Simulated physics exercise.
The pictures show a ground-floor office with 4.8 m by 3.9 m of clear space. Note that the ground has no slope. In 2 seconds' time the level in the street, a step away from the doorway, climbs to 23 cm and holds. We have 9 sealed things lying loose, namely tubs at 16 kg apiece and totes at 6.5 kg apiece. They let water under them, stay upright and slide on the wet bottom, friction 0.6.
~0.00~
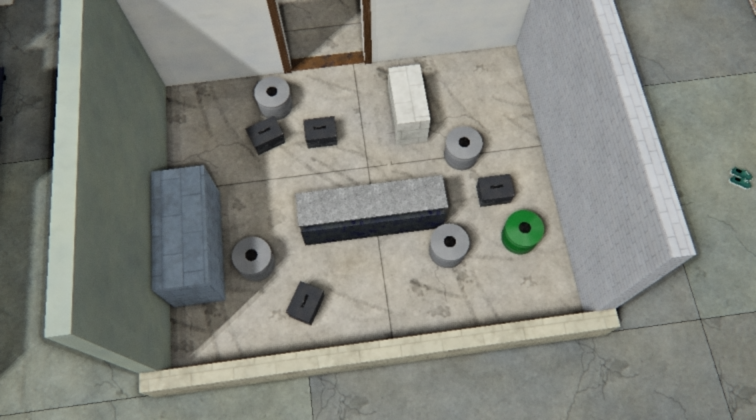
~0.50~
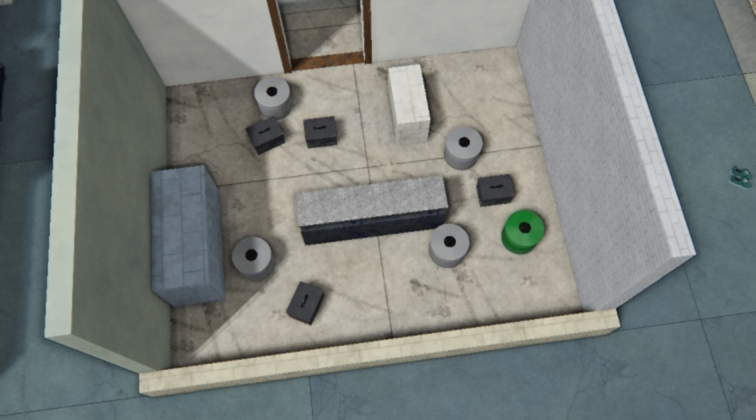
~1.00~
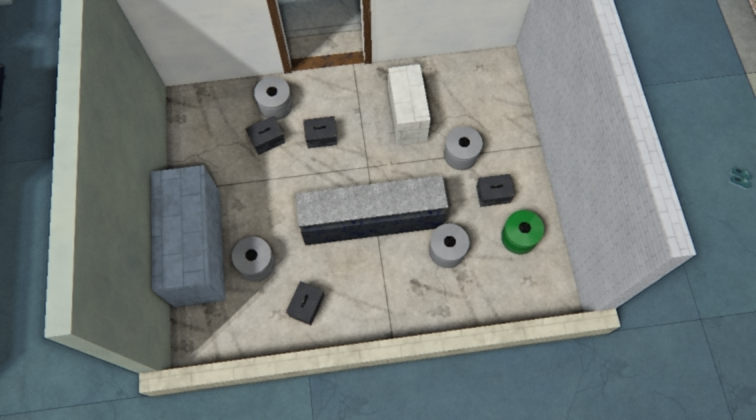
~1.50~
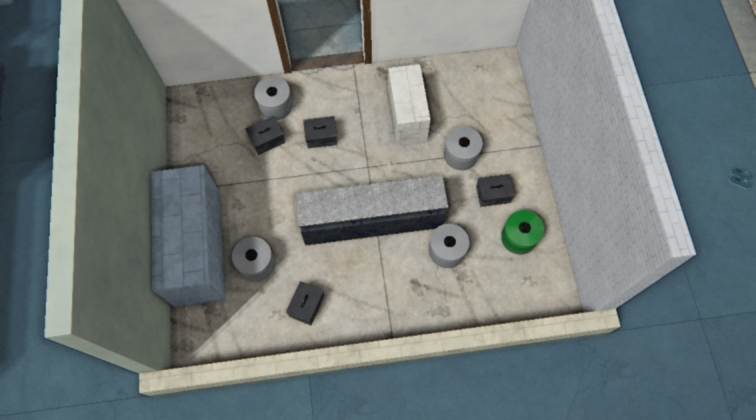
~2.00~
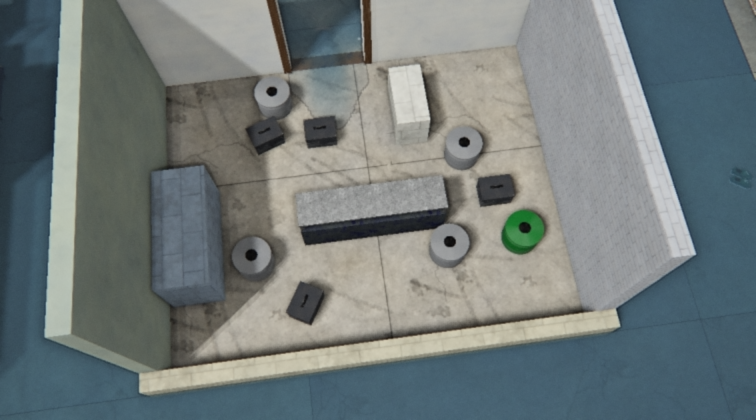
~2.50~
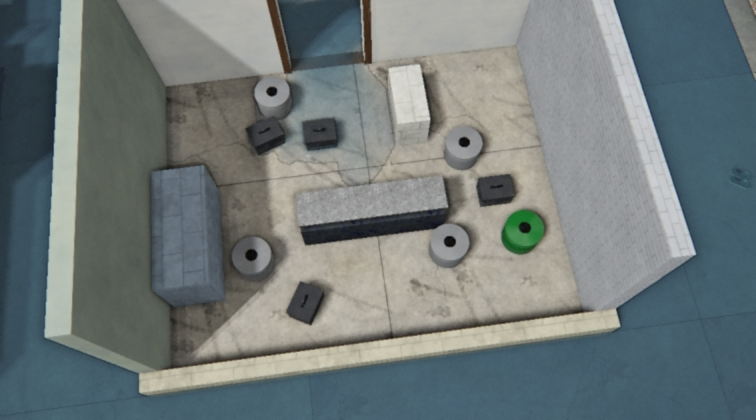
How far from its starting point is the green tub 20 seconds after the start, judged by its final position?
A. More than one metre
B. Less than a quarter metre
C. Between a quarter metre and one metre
Between a quarter metre and one metre (C).
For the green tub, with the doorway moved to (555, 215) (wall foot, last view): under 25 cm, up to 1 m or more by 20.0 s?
Note: Green tub displaced a long way.
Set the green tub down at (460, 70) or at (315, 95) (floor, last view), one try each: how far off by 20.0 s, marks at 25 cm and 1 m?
The first start leaves it well away, the second leaves it well away.
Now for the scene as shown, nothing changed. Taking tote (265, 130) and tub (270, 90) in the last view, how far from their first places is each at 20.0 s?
In turn: 120 cm, 30 cm.
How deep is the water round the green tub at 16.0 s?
Close to 15 centimetres.
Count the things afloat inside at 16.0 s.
At that time, 9.
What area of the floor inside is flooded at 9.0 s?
Close to 16 m2, I'd say.
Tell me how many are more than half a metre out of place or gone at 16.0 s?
By then the count is 6.
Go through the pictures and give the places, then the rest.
The green tub at (525, 228) rests on the ground; 0.0 m2 under water; 0 of 9 have shifted, in the first frame.
The green tub at (525, 228) rests on the ground; water covers 0.0 m2; 0 of 9 have shifted, in the second frame.
The green tub at (525, 228), on the bottom; 0.0 m2 under water; 0 of 9 have shifted, in the third frame.
The green tub at (525, 228) rests on the ground; water covers 0.0 m2; 0 of 9 have shifted, in the fourth frame.
The green tub at (525, 228), on the bottom; water covers 0.6 m2; 0 of 9 have shifted, in the fifth frame.
The green tub at (525, 228), on the bottom; water covers 2.0 m2; 0 of 9 have shifted, in the sixth frame.
After 4.0 s the green tub is near (525, 228), 0.0 m from its start, aground; 1 afloat.
After 9.0 s the green tub is near (525, 228), 0.0 m from its start, aground; 2 afloat.
After 16.0 s the green tub is near (547, 246), 0.3 m from its start, afloat; 9 afloat.
After 20.0 s the green tub is near (529, 282), 0.7 m from its start, afloat; 9 afloat.
